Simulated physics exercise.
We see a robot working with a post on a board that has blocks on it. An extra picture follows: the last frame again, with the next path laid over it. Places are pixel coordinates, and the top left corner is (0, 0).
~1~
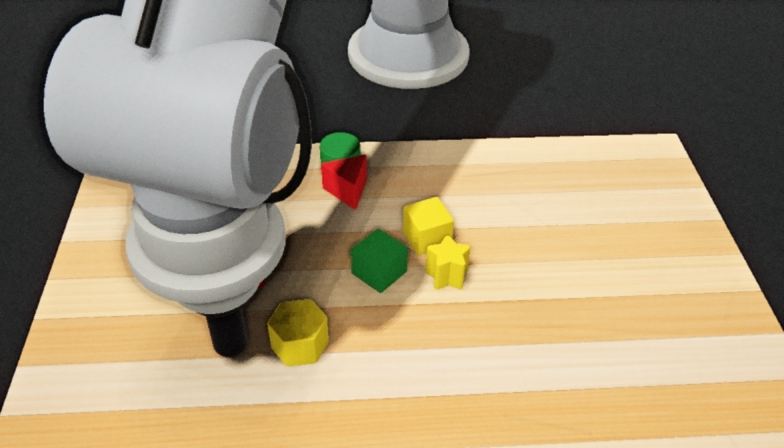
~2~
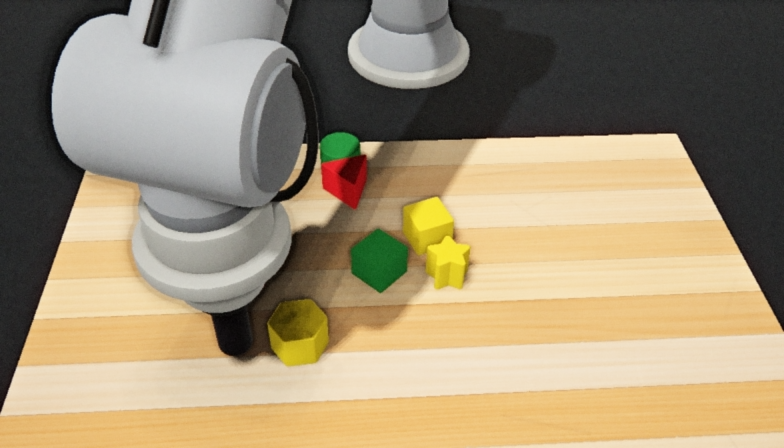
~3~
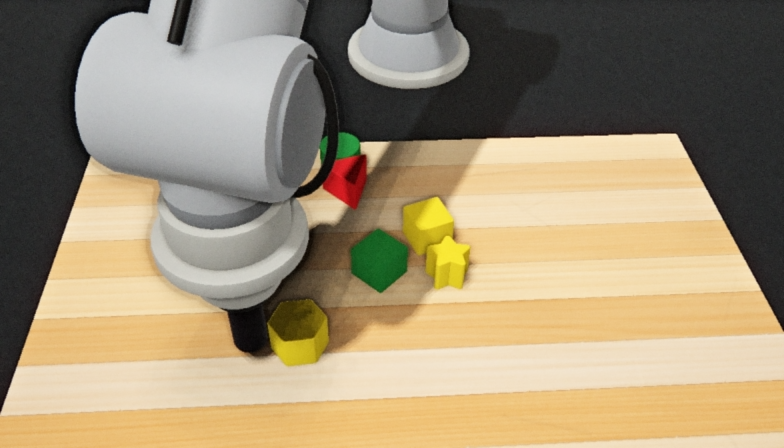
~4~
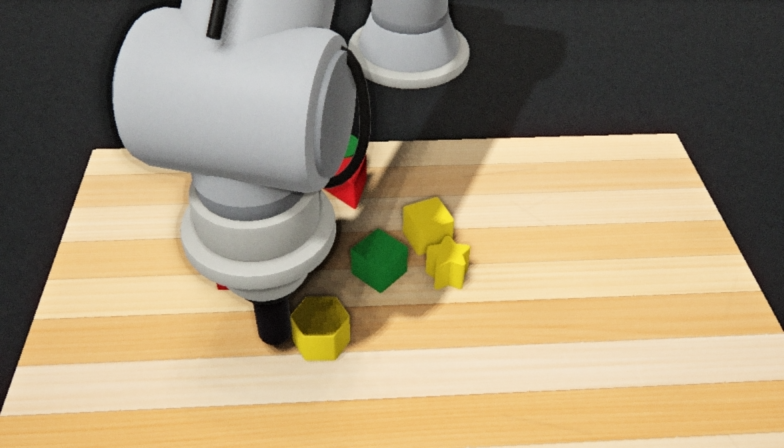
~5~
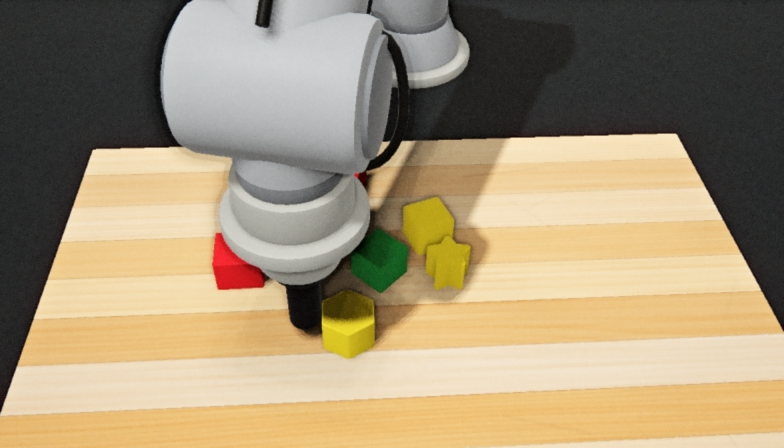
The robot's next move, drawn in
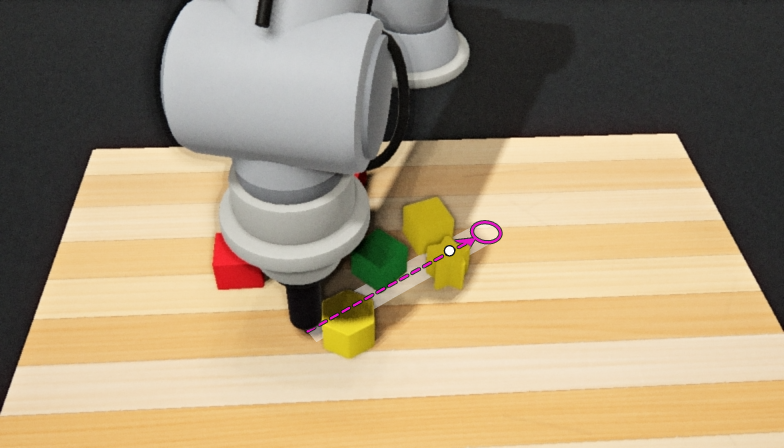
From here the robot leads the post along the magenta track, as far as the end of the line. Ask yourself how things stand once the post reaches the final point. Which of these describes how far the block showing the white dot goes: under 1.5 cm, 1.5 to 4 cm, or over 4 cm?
Its displacement is between 1.5 and 4 cm.
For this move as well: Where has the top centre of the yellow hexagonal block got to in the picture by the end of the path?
Its top centre is at about (377, 307).
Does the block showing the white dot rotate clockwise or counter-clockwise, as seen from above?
Viewed from overhead, the block showing the white dot winds up turned clockwise.
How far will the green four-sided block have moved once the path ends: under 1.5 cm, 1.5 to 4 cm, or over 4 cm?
Movement: 1.5 to 4 cm.
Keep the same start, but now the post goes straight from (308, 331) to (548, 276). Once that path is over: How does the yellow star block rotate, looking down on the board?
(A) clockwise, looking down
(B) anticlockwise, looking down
It's B.
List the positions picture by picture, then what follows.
The first picture shows tip of the post (231, 345), middles of tops, yellow hexagonal block (297, 320), green four-sided block (379, 247), yellow four-sided block (429, 213), yellow star block (450, 251).
The second picture shows post (236, 344), nothing pushed.
The third picture shows post (251, 341), nothing pushed.
The fourth picture shows post (276, 334), yellow hexagonal block (320, 315).
The fifth picture shows post (306, 319), yellow hexagonal block (348, 311), green four-sided block (379, 247), yellow four-sided block (429, 213), yellow star block (450, 251).
The line goes straight from (308, 331) to (486, 232); the dot is on the yellow star block.
The first path, step by step. One third of the way, post (373, 282); yellow hexagonal block (377, 307), turned 55° clockwise; green four-sided block (383, 243), turned 15° anticlockwise.
Two thirds of the way, post (434, 249); yellow hexagonal block (377, 307), turned 55° clockwise; green four-sided block (394, 224), turned 70° anticlockwise; yellow star block (463, 248), turned 45° clockwise.
At the end, post (488, 220); yellow hexagonal block (377, 307), turned 55° clockwise; green four-sided block (394, 224), turned 70° anticlockwise; yellow four-sided block (430, 207); yellow star block (473, 245), turned 90° clockwise.
